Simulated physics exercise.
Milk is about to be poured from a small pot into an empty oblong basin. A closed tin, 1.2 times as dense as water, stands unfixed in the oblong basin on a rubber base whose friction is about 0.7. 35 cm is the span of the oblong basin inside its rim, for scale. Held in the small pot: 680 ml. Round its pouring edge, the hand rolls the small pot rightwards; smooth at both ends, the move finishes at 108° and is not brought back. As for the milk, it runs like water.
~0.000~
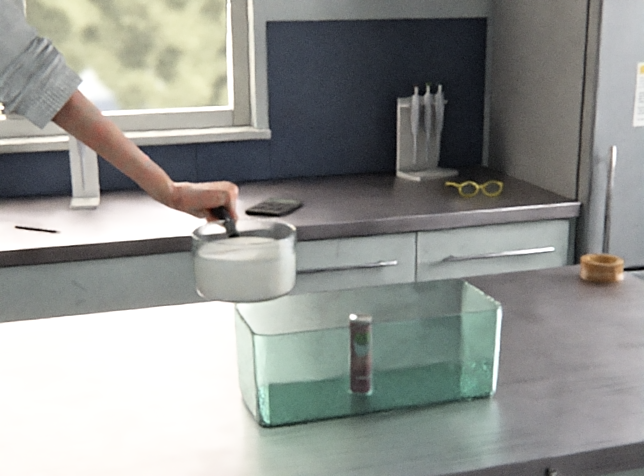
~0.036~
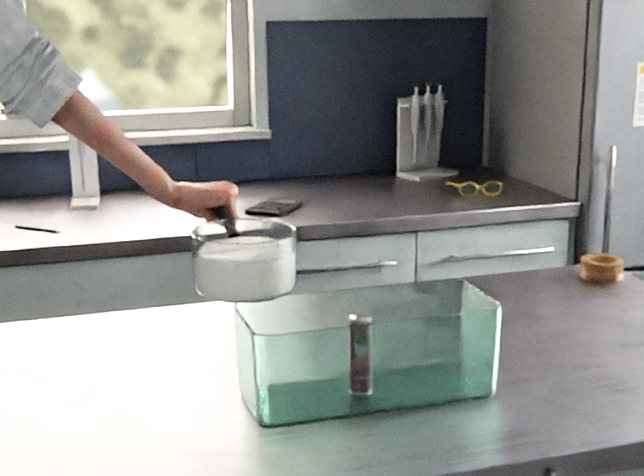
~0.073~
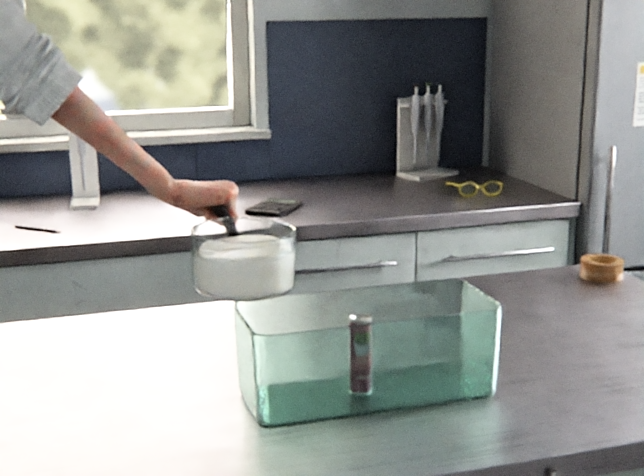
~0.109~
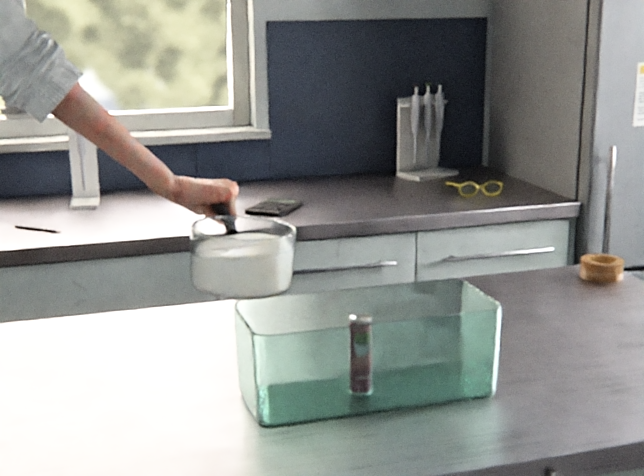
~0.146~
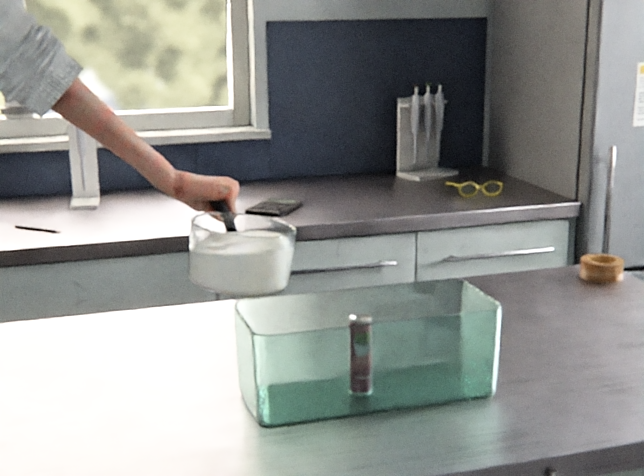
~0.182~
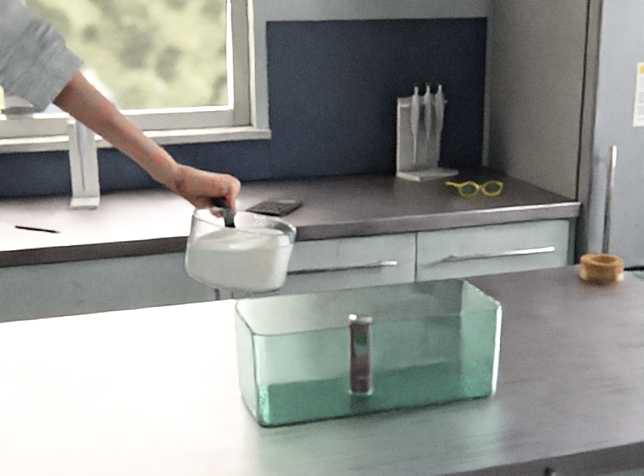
A hand holds a small pot of milk still above the left end of a clear, green-tinted oblong basin with a closed tin standing in it. Then the hand gradually tilts the pot slightly to the right, its left side rising while the milk stays inside.
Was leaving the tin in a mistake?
I'd say it will ride it out.
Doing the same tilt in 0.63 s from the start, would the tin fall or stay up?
The tin stays on its base.
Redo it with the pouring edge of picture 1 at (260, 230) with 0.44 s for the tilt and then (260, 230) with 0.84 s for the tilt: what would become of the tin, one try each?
Try 1: Tipped over; try 2: Tipped over.
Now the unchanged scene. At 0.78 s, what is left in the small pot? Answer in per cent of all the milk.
10 in a hundred, give or take.
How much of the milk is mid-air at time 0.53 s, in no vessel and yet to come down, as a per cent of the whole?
Estimate: About 28 % of all of it.
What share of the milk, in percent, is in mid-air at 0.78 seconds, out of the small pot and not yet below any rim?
Near 26 percent.
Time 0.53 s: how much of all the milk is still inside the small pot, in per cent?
Some 72 % of it is still there.
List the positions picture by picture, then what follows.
In the first frame, it leans 0°; its right rim is at (293, 229); the milk meets the walls at (195, 253) and (291, 245); the oblong basin's rim runs from (243, 320) to (482, 294); the tin's top is at (360, 321).
In the second frame, it leans 0°; its right rim is at (293, 229); the milk meets the walls at (195, 253) and (291, 244).
In the third frame, it leans 2°; its right rim is at (293, 229); the milk meets the walls at (194, 252) and (290, 242).
In the fourth frame, it leans 4°; its right rim is at (293, 229); the milk meets the walls at (193, 251) and (289, 240).
In the fifth frame, it leans 8°; its right rim is at (293, 229); the milk meets the walls at (191, 249) and (288, 237).
In the sixth frame, it leans 12°; its right rim is at (293, 229); the milk meets the walls at (190, 244) and (287, 235).
By 0.53 s the tilt is 75° and 71 per cent is still to pour; the tin stands where it began.
By 0.78 s the tilt is 107° and 10 per cent is still to pour; the tin stands where it began.
By 1.05 s the tilt is 108° and 0 per cent is still to pour; the tin stands where it began.
By 1.34 s the tilt is 108° and 0 per cent is still to pour; the tin stands where it began.
At rest the tin stands where it began.
